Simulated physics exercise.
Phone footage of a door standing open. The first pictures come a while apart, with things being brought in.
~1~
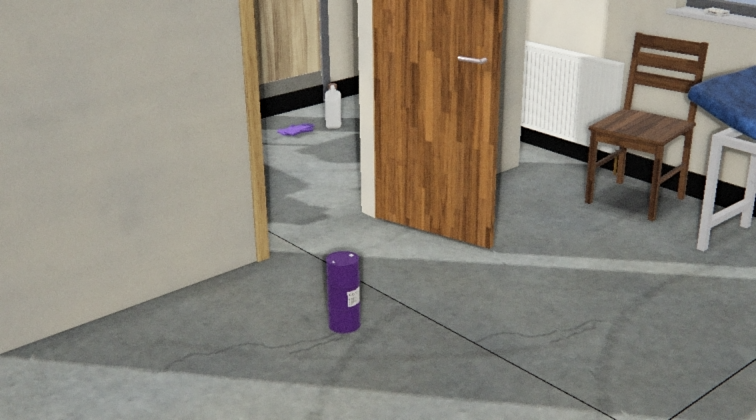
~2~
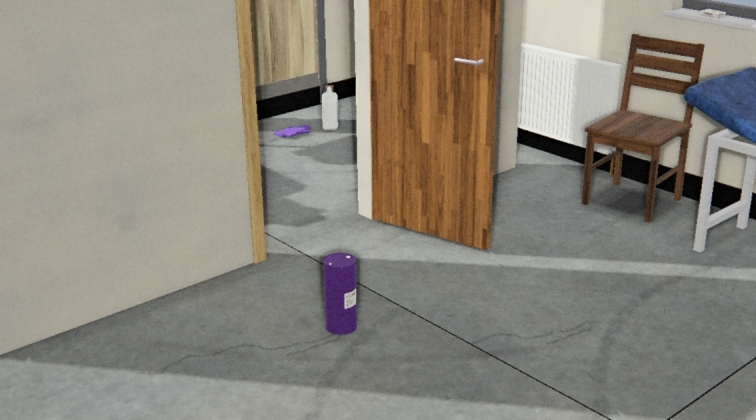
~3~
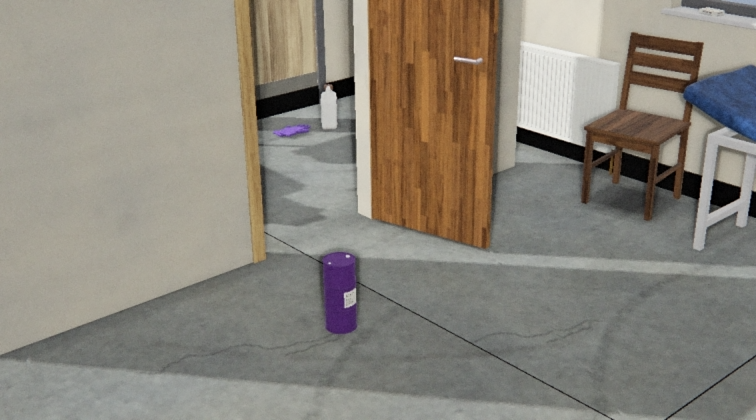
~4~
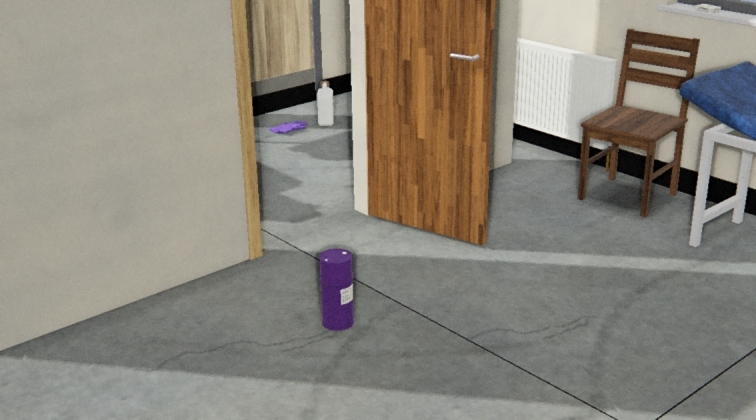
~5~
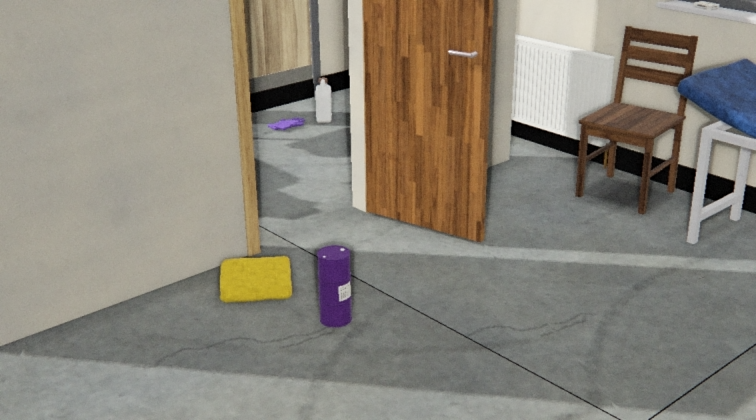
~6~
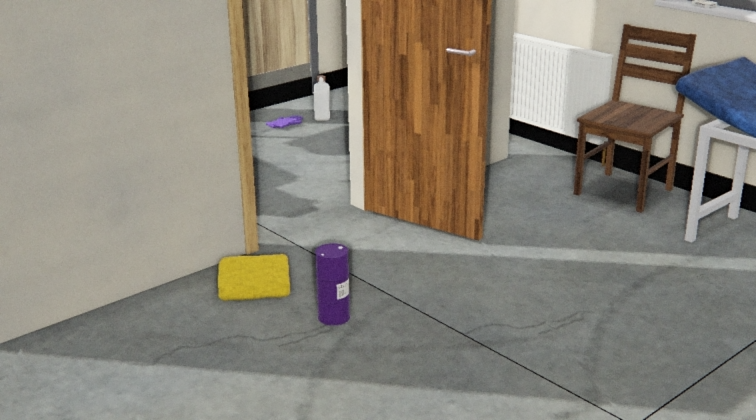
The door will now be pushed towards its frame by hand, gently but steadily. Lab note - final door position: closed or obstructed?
You can tell the door fits into the frame okay.
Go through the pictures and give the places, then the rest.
Door wide open and still; purple canister (344, 292), in the first frame.
Door wide open and still; purple canister (340, 294), in the second frame.
Door wide open and still; purple canister (340, 293), in the third frame.
Door wide open and still; purple canister (337, 290), in the fourth frame.
Door wide open and still; purple canister (335, 286), in the fifth frame.
Door wide open and still; yellow cushion (254, 277); purple canister (333, 285), in the sixth frame.
Then, 0.80 s later than the last frame, door at 86°.
Then, 1.50 s later than the last frame, door at 61°.
Then, 2.20 s later than the last frame, door at 35°.
Then, 2.80 s later than the last frame, door at 13°.
When it is over, door at 0°; both as before. End places, in pixels of the last picture, yellow cushion near (254, 277).
